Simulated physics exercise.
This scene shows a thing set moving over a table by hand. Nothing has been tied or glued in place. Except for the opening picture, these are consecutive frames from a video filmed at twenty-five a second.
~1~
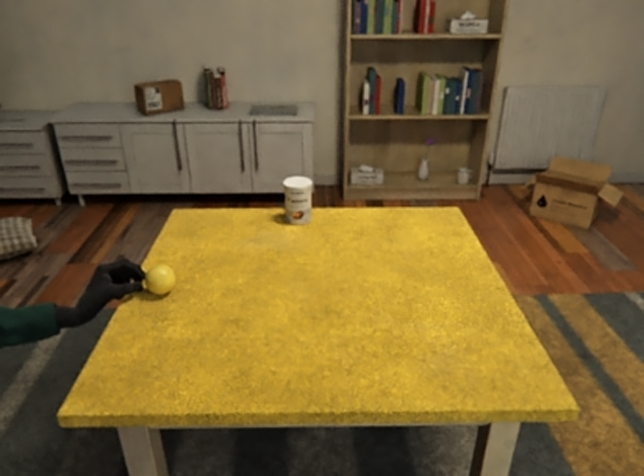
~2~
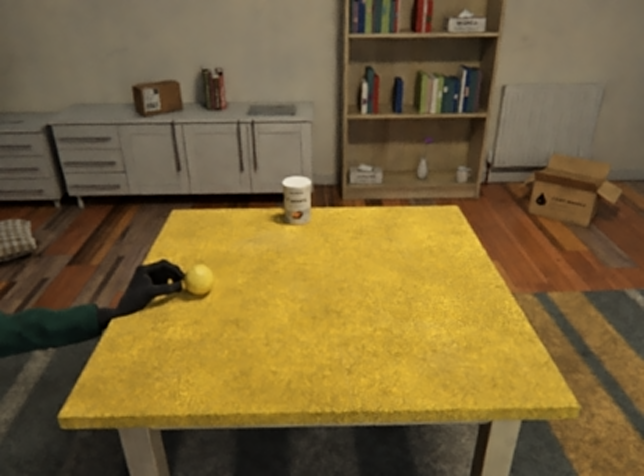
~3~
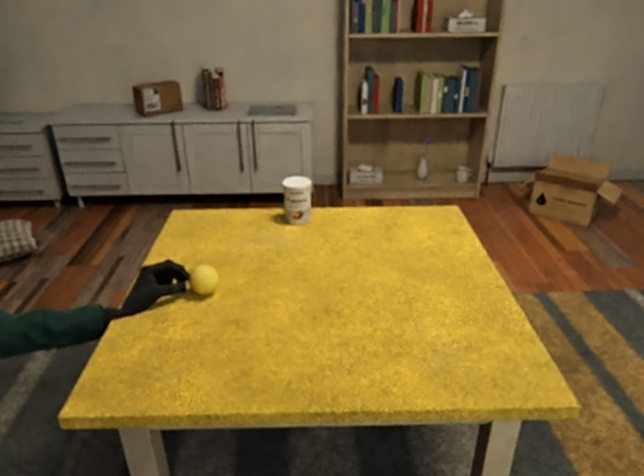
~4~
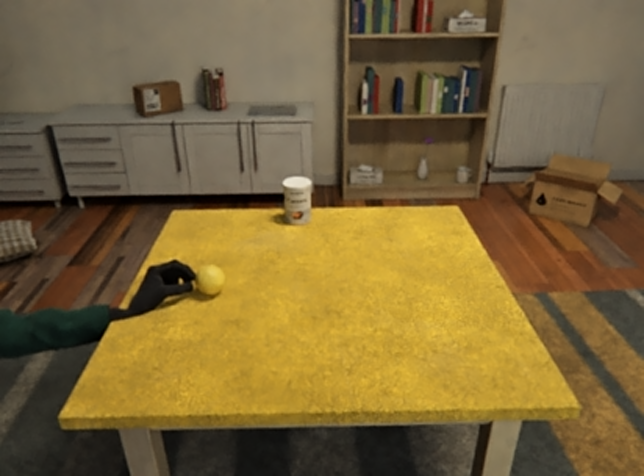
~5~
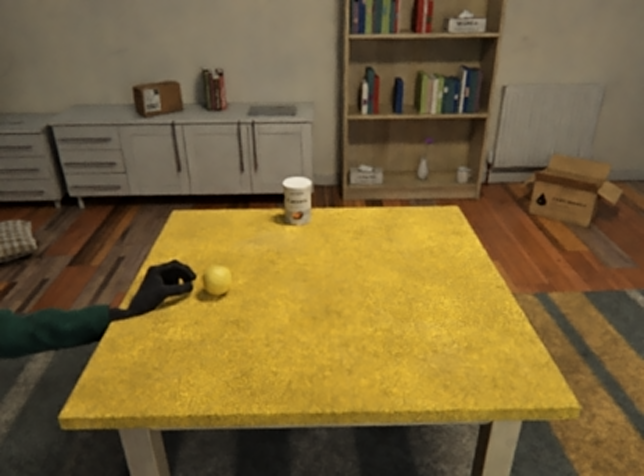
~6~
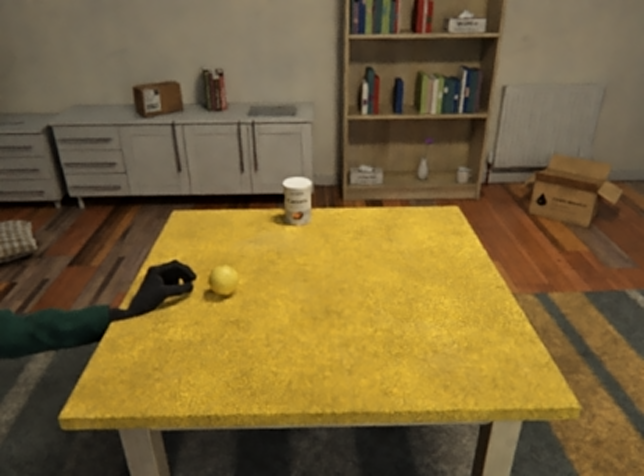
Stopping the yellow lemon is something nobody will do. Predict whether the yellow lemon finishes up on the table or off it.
On the table.
Then, 0.10 s later than the last frame, yellow lemon moved about its own width near (238, 280).
Then, 0.20 s later than the last frame, yellow lemon moved about its own width near (248, 280).
Then, 0.30 s later than the last frame, yellow lemon moved about its own width near (256, 280).
Then, 0.40 s later than the last frame, yellow lemon moved well along near (261, 279).
When it is over, moved from the start, yellow lemon. End places, in pixels of the last picture, yellow lemon near (263, 279).
